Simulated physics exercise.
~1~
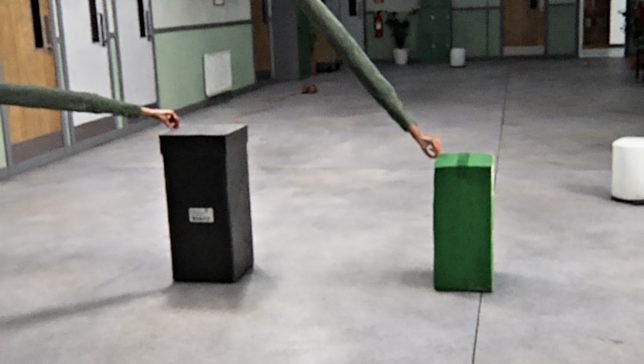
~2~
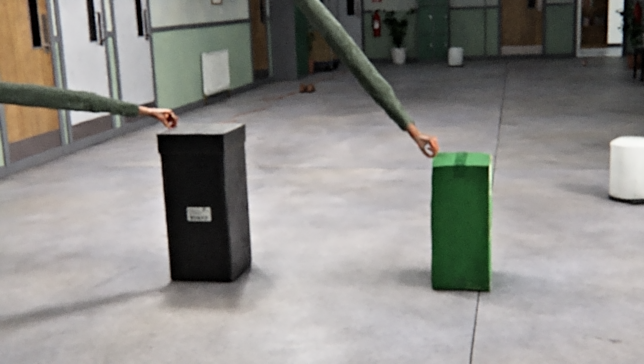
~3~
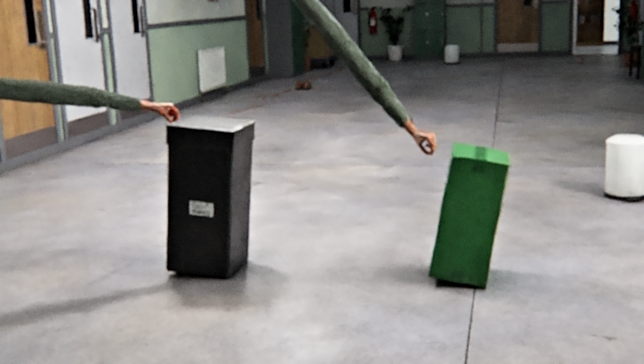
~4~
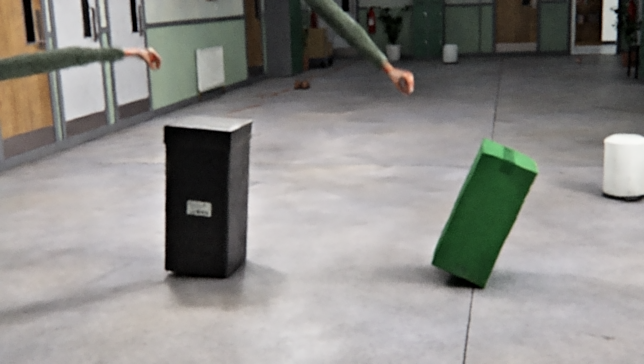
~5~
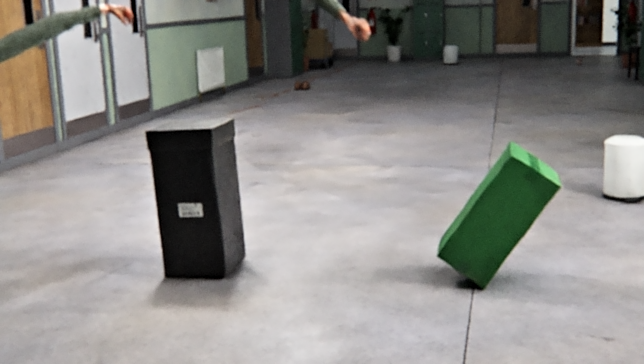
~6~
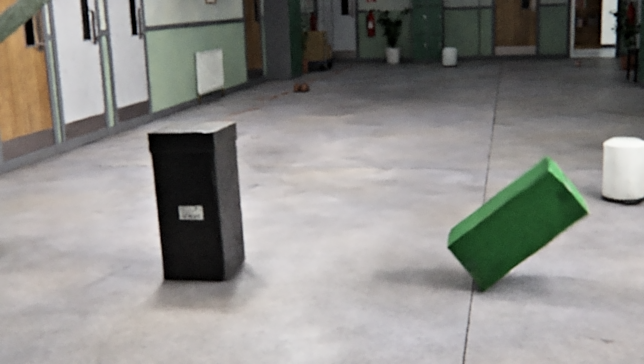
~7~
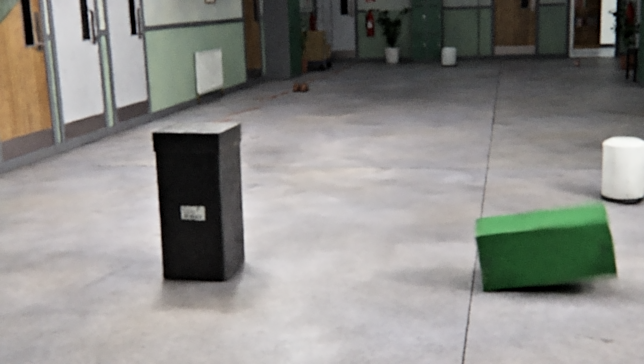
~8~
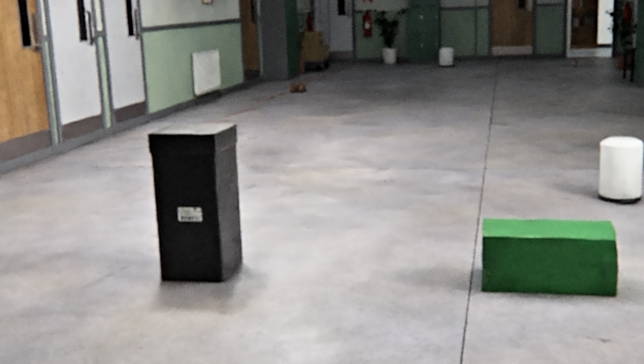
Two hands pushed a black tote and a green parcel near their tops, then drew back out of view. The black tote rocked slightly and settled upright, while the green parcel tipped over to the right and ended up lying on its side.
